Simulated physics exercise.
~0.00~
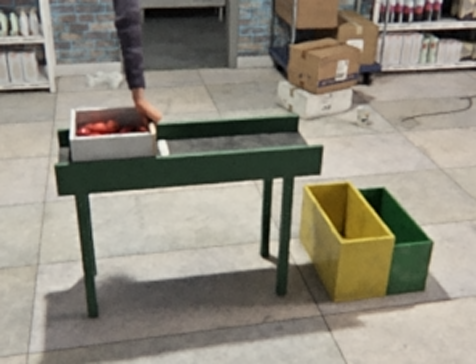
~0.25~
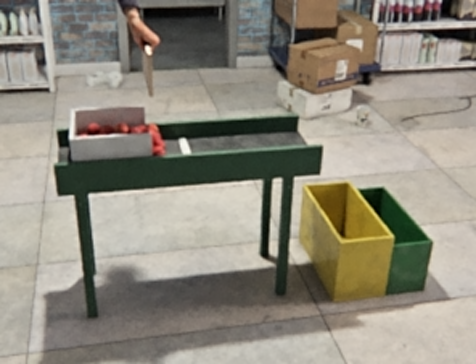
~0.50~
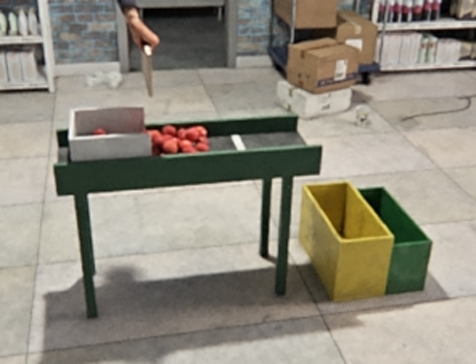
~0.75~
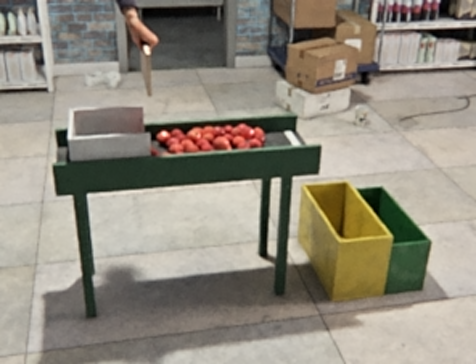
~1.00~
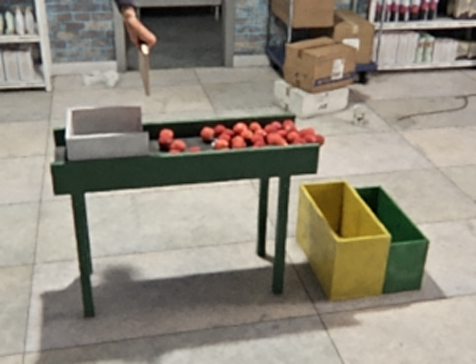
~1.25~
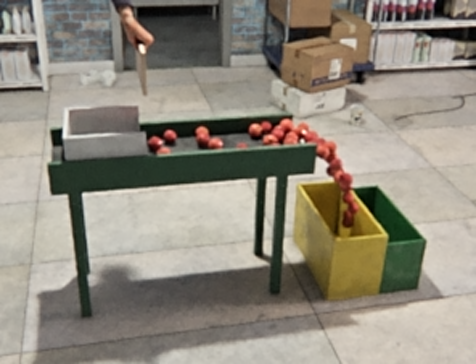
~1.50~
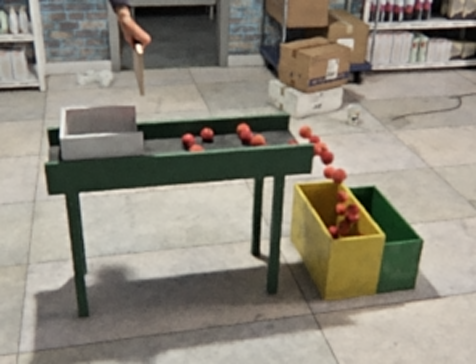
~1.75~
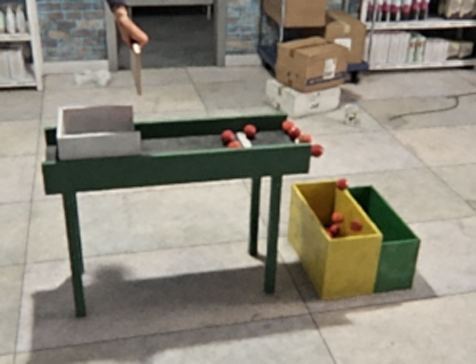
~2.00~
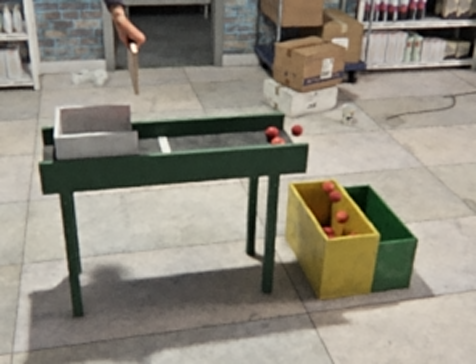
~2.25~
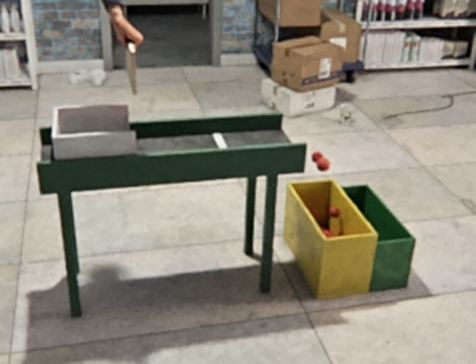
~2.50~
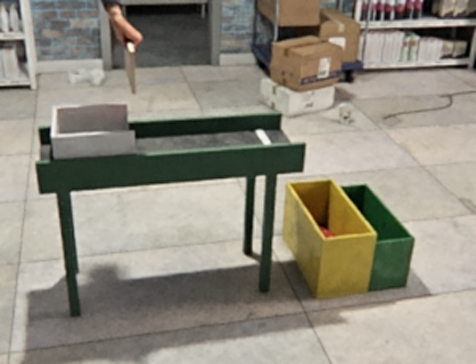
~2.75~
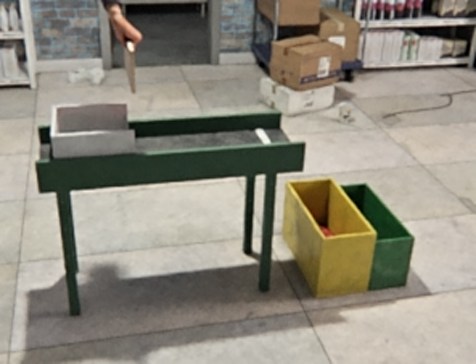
Red tomatoes slid out of an open white pen once a hand had lifted its gate, rode a green-sided belt to the right, and tumbled off the end into the yellow tub, leaving the belt empty and none seen landing in the green tub.
